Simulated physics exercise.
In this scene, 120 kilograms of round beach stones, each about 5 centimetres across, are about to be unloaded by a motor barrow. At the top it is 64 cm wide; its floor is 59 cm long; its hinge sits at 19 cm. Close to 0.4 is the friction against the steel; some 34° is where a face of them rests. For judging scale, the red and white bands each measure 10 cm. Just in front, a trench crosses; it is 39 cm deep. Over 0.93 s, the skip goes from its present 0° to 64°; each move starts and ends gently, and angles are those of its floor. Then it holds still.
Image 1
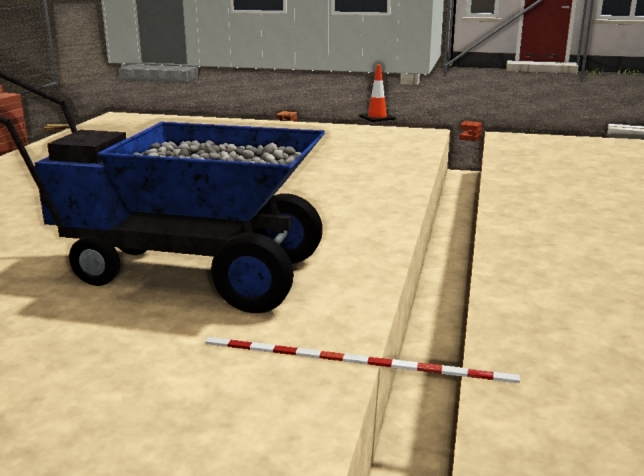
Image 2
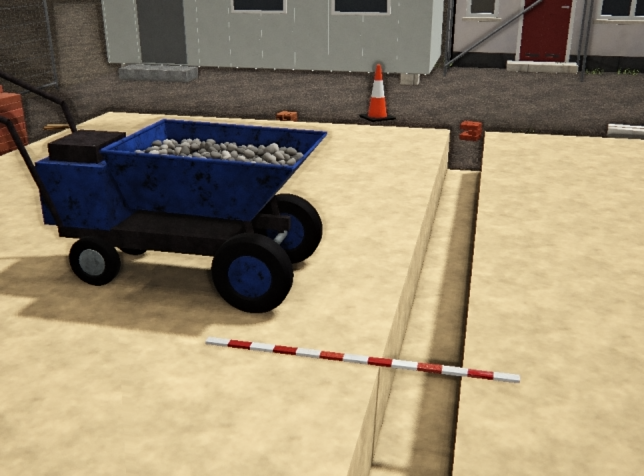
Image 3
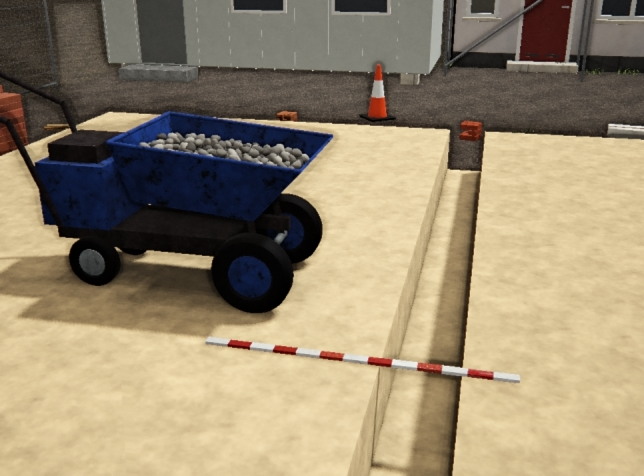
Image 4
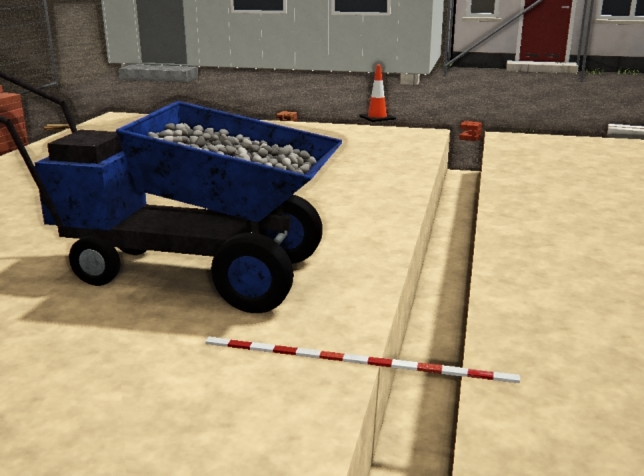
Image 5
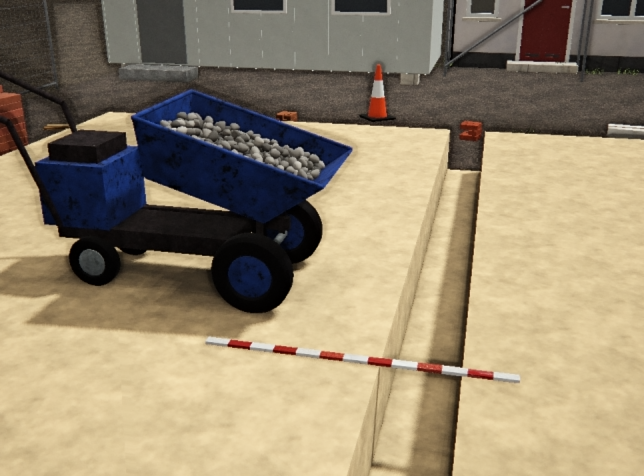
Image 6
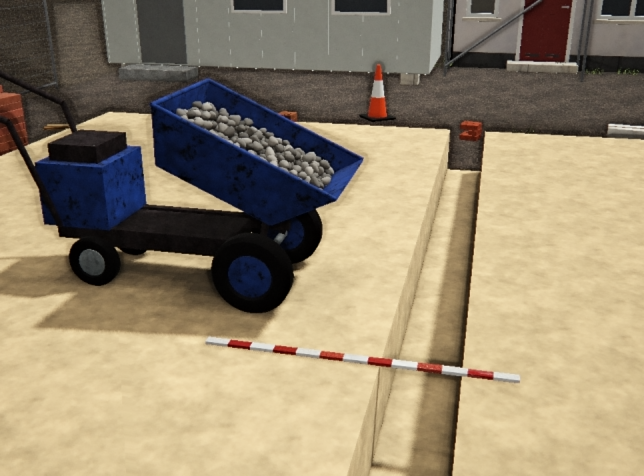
The blue skip of a small motor barrow, loaded with grey stones, stands at the left on pale, sandy ground, seen from slightly above by a still camera. A red and white banded pole lies before a trench at the right, with an orange cone and buildings behind. The skip tilts forward, gently then faster, its rear rising and lip lowering rightward, while the wheels stay put.
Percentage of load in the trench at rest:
93 %.
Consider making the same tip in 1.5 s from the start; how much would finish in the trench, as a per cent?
With that timing, about 100 per cent.
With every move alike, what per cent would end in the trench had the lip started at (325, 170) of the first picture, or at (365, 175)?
First some 60, then 30 per cent.
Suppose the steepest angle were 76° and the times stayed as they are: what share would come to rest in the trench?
In that case near 100 per cent.
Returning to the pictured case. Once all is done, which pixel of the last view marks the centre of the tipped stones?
Roughly at pixel (433, 355).
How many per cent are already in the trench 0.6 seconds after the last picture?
At that moment: Approx. 25 %.
Then, 0.3 s after the last picture the floor is at 54°, 100 % in the skip; the foremost stones are at (365, 232).
Then, 0.6 s after the last picture the floor is at 64°, 70 % in the skip, 3 % short of the trench, 27 % in the trench; the foremost stones are at (461, 321).
Then, 1.0 s after the last picture the floor is at 64°, 28 % in the skip, 2 % short of the trench, 64 % in the trench, 7 % past the trench; the foremost stones are at (559, 322).
Then, 2.9 s after the last picture the floor is at 64°, 0 % in the skip, 93 % in the trench, 7 % past the trench; the foremost stones are past the picture's edge.
